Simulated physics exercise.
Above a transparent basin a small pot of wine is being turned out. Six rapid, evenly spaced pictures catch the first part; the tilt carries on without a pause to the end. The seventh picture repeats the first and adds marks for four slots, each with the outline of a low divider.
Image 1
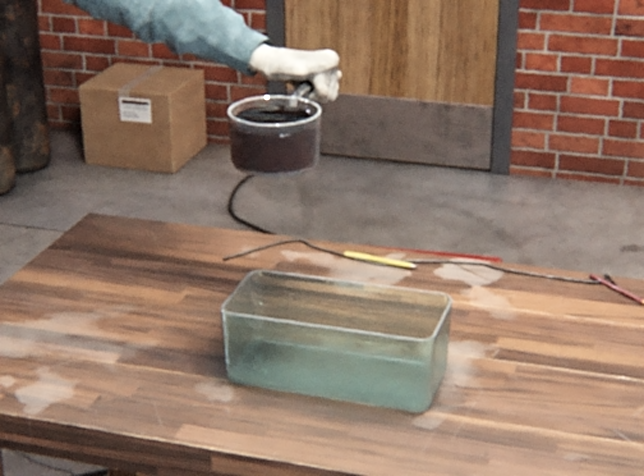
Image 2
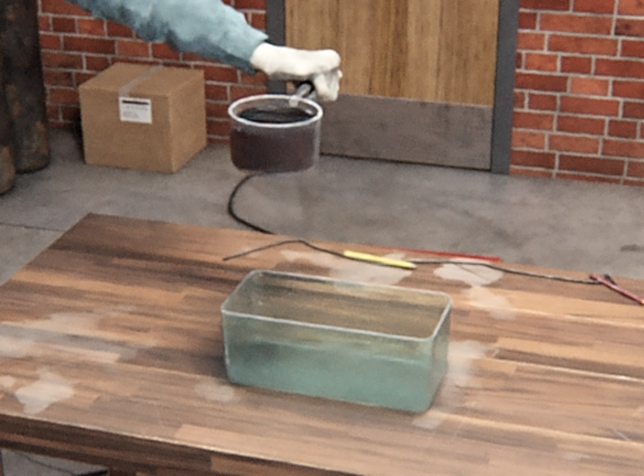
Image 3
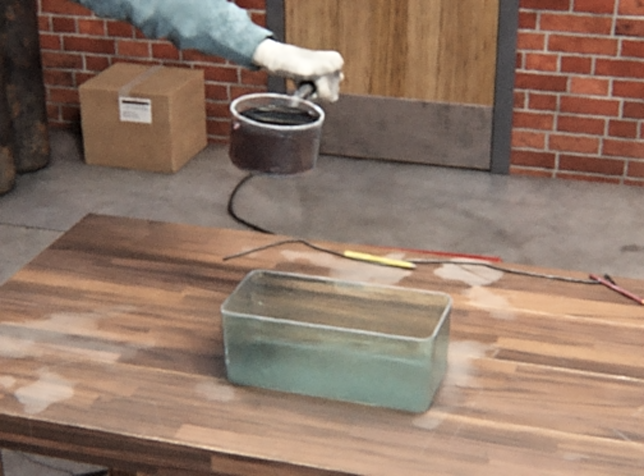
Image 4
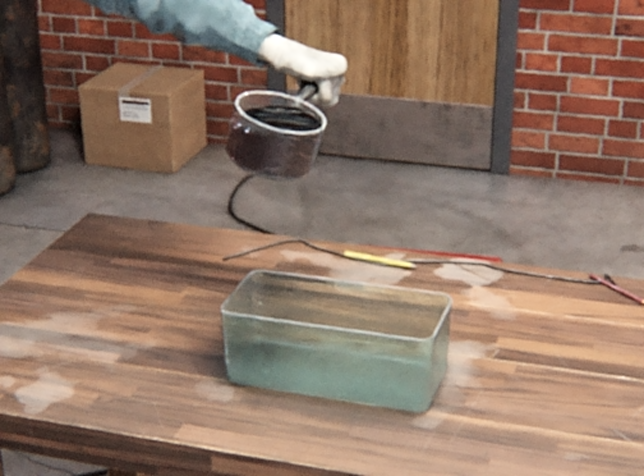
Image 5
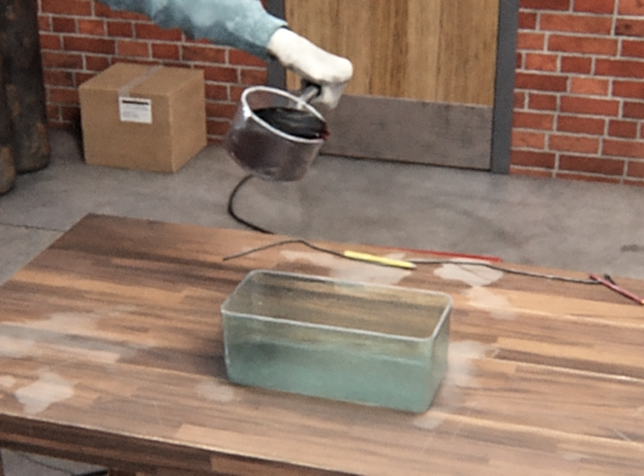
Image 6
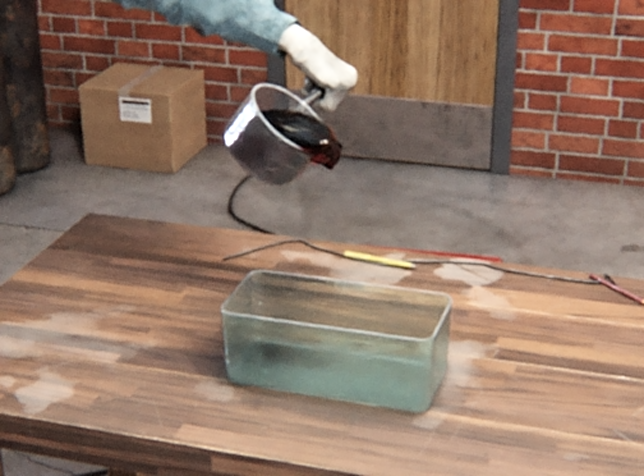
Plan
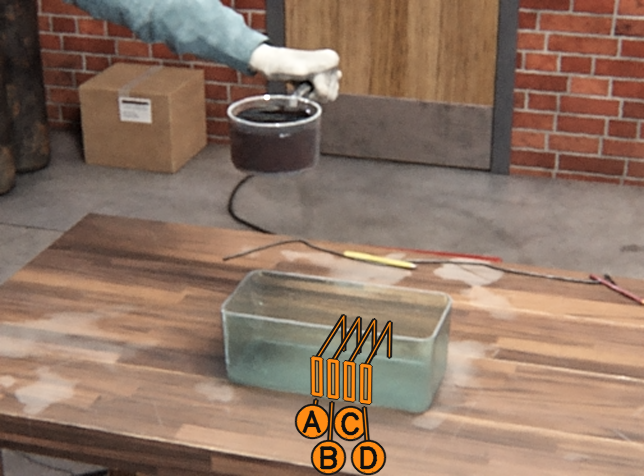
A white-gloved hand in a pale blue sleeve holds a small clear pot of dark wine above a wooden table, seen from slightly above by a still camera. On the table sit a glass basin of greenish liquid and thin black, yellow and red cables, with a cardboard box, brick wall and wooden door behind. The hand keeps the pot upright, then tilts it steadily rightward until dark reddish wine slips over the lip.
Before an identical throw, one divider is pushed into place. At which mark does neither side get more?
D works best here.
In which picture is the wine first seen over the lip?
In picture 5.
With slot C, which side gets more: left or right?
The right one.
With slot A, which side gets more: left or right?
The right one.
In orange, A at (316, 400); B at (332, 402); C at (348, 405); D at (364, 407).
For slot A, about 4 % ends left of the wall and 94 % right of it.
For slot B, about 10 % ends left of the wall and 88 % right of it.
For slot C, about 28 % ends left of the wall and 69 % right of it.
For slot D, about 49 % ends left of the wall and 49 % right of it; 3 % is lost outside.
